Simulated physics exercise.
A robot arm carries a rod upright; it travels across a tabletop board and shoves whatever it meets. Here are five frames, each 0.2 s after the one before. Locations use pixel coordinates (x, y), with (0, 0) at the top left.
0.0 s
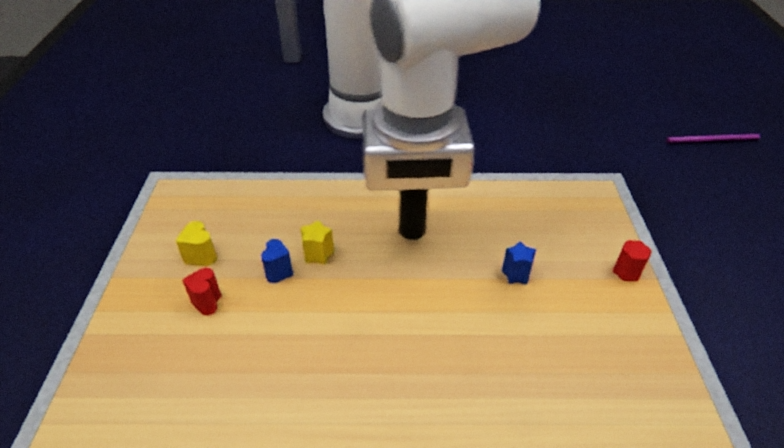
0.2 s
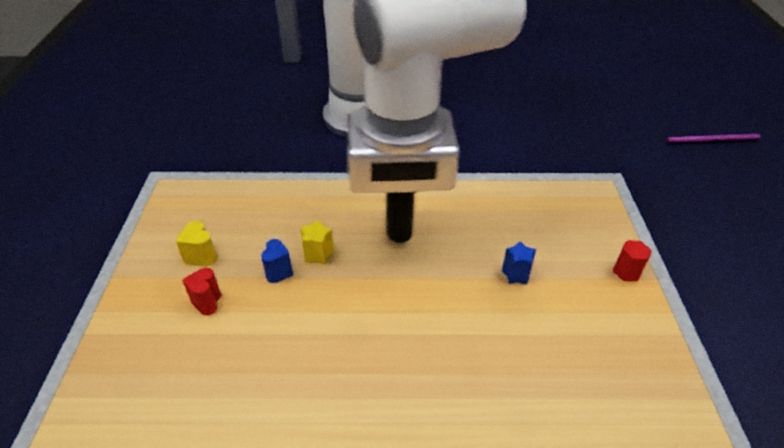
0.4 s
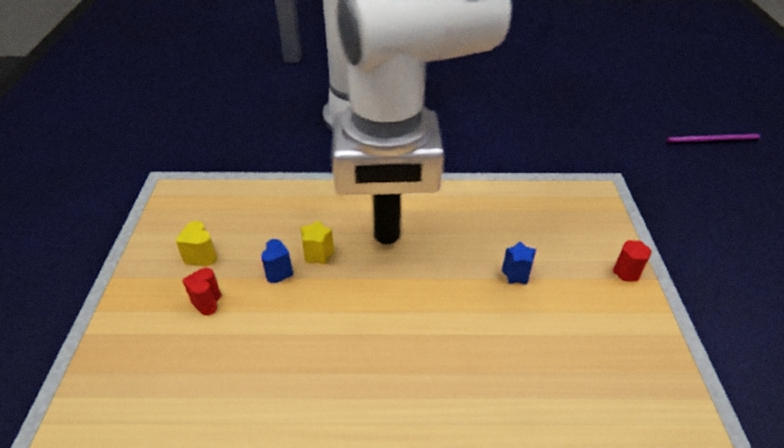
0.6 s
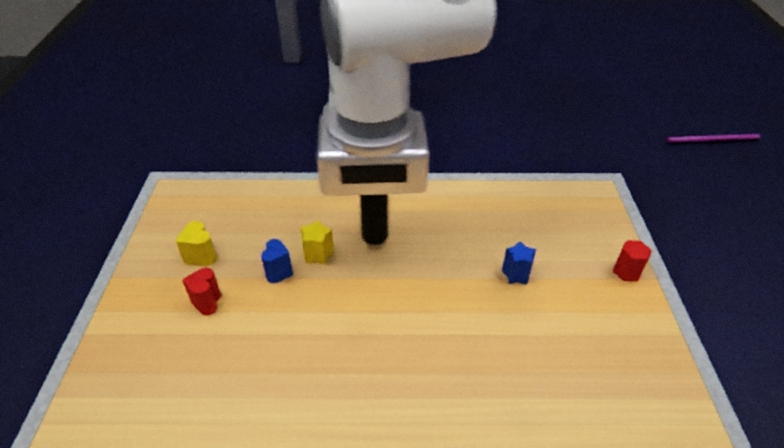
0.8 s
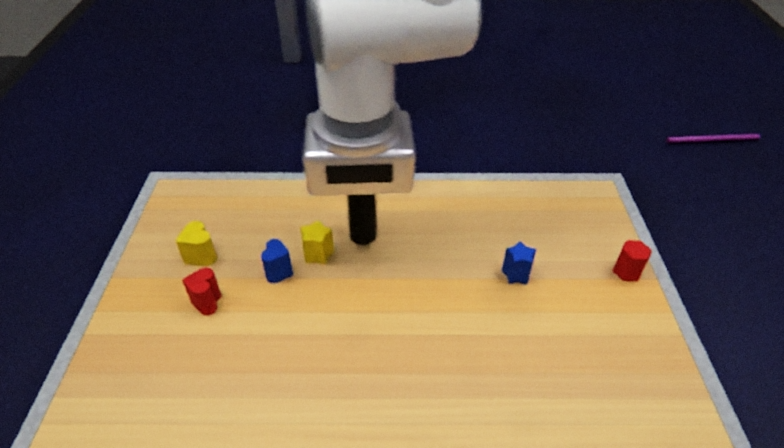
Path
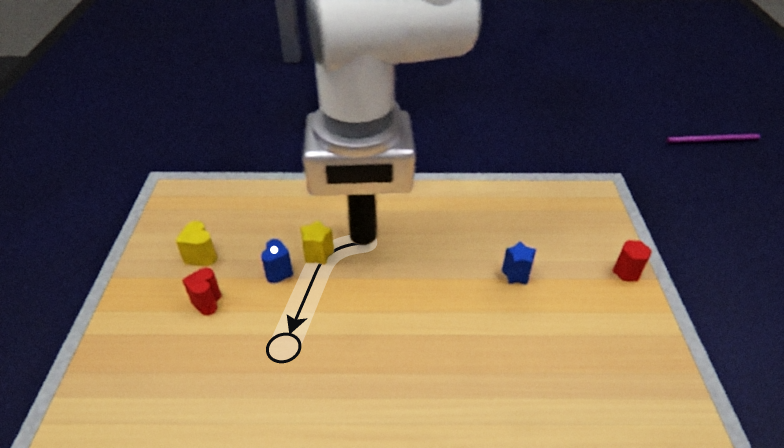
On a light wooden board with a grey border, a white robot arm holds a black rod upright among small red, blue and yellow blocks. The arm slides the rod steadily a short way left, nearing the yellow star, while every block stays still.
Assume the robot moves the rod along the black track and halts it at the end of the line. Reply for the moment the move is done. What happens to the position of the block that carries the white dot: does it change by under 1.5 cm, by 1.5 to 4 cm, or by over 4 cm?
Ends under 1.5 cm away.
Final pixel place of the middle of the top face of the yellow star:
The answer is (289, 240).
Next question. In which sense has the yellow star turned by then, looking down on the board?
It turns round clockwise.
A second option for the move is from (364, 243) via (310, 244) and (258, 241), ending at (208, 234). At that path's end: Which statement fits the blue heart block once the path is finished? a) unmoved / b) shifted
b - shifted.
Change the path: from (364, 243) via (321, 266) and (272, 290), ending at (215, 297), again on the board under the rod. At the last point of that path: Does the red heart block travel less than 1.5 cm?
No - that is not the case.
Drawn move, from (364, 243) through (322, 262) and (303, 302) to (284, 348); the dot is on the blue heart block.
On the path given first. One third of the way, rod at (320, 255); blue heart block at (269, 251); yellow star at (291, 238), turned 50° clockwise.
Two thirds of the way, rod at (302, 295); blue heart block at (264, 252); yellow star at (289, 240), turned 70° clockwise.
At the end, rod at (282, 341); blue heart block at (264, 252); yellow star at (289, 240), turned 70° clockwise.
